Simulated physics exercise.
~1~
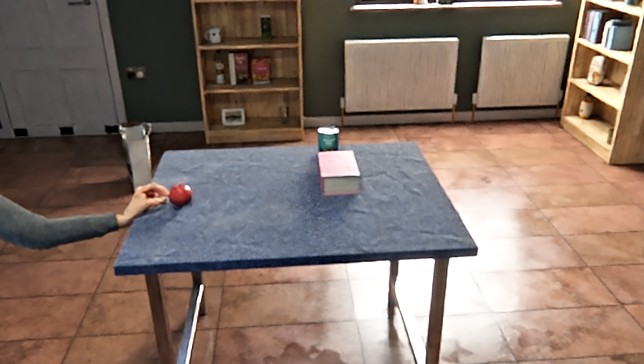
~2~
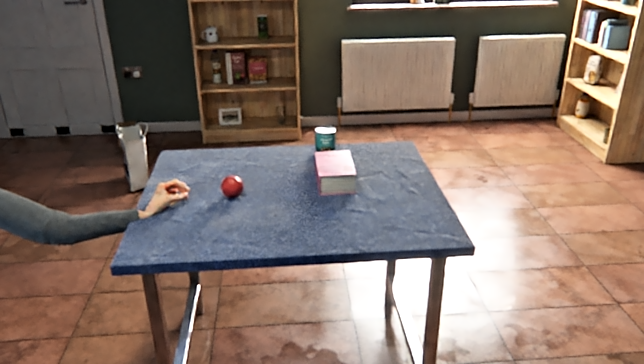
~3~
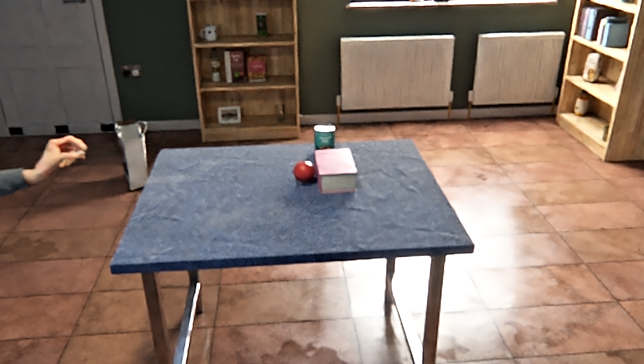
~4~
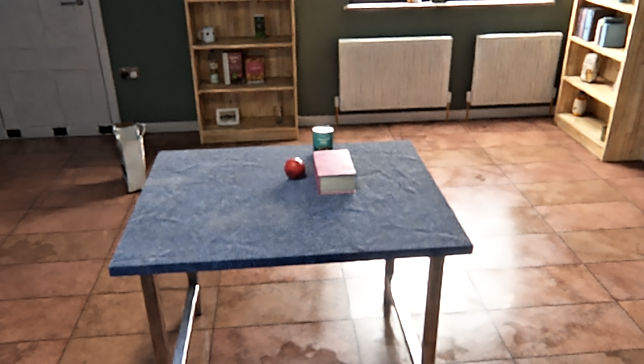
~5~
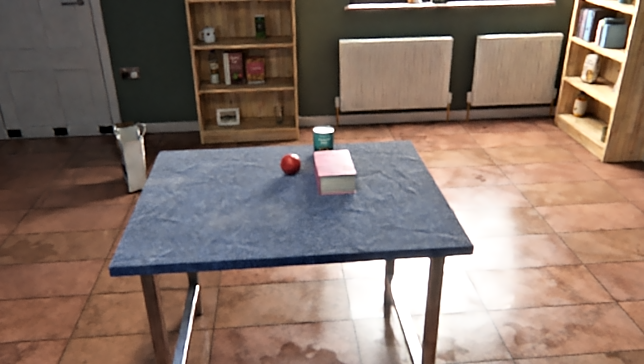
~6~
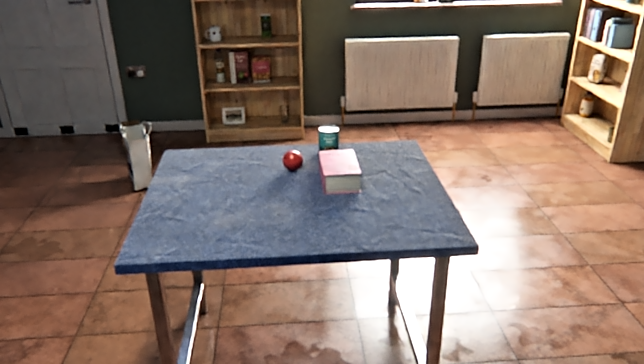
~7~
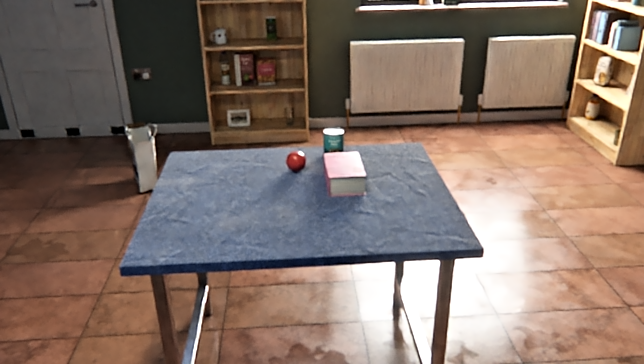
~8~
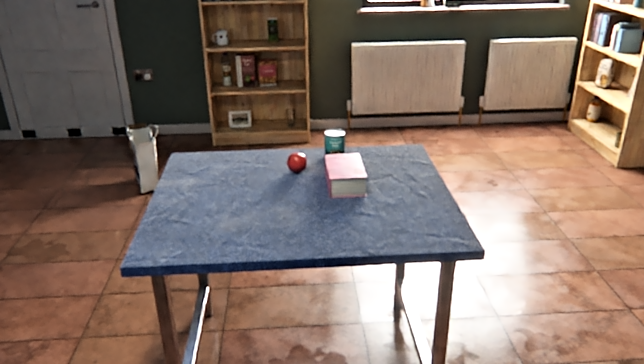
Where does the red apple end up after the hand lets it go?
It ends up still on the table, resting a little to the left of the pink book and the turquoise tin.
